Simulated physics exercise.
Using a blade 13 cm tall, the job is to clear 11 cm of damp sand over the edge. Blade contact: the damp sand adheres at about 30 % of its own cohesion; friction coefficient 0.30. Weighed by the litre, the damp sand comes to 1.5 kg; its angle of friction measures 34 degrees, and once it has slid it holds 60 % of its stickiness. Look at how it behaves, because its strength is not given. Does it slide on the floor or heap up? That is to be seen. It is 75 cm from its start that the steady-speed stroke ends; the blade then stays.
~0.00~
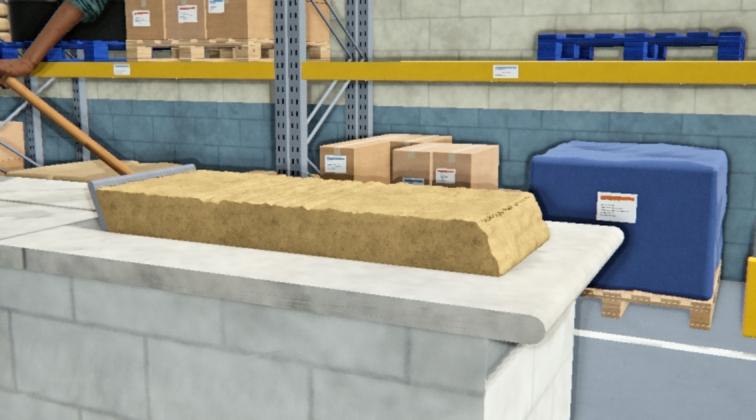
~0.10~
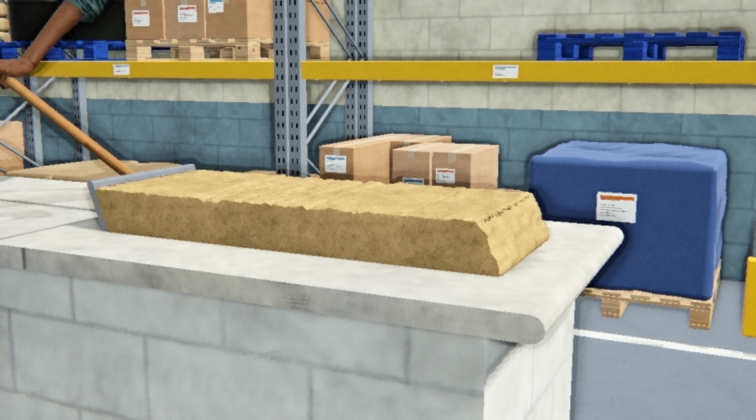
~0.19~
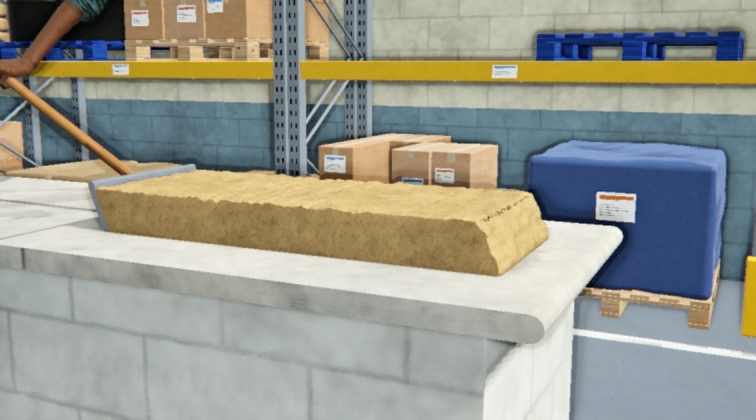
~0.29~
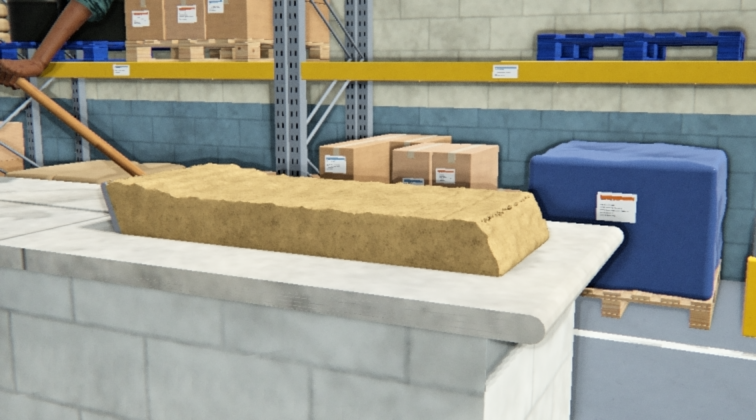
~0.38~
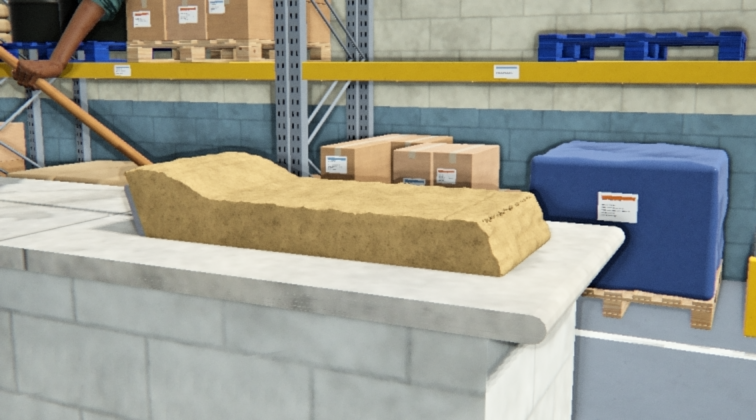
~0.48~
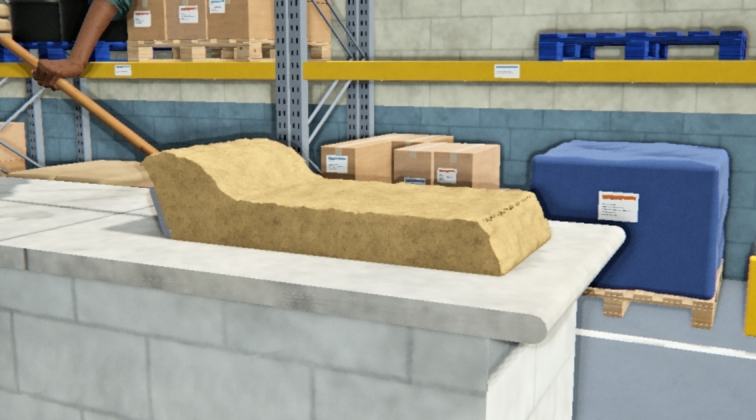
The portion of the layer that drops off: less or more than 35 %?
Forecast: It falls short of 35 %.
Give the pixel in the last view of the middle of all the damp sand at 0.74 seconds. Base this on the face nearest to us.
Close to (318, 216) in the last picture.
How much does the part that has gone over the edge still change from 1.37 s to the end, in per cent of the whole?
It changes by about 5 percent of the whole.
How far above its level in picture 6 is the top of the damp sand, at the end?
Measured change: Some 6 cm.
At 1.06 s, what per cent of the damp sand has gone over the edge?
The share is roughly 0 per cent.
By 0.74 s, 0 % has gone over the edge and 6 % has spilled back over the blade.
By 1.06 s, 0 % has gone over the edge and 12 % has spilled back over the blade.
By 1.37 s, 12 % has gone over the edge and 12 % has spilled back over the blade.
By 1.68 s, 17 % has gone over the edge and 12 % has spilled back over the blade.
By 1.78 s, at the end, 17 % has gone over the edge and 12 % has spilled back over the blade.
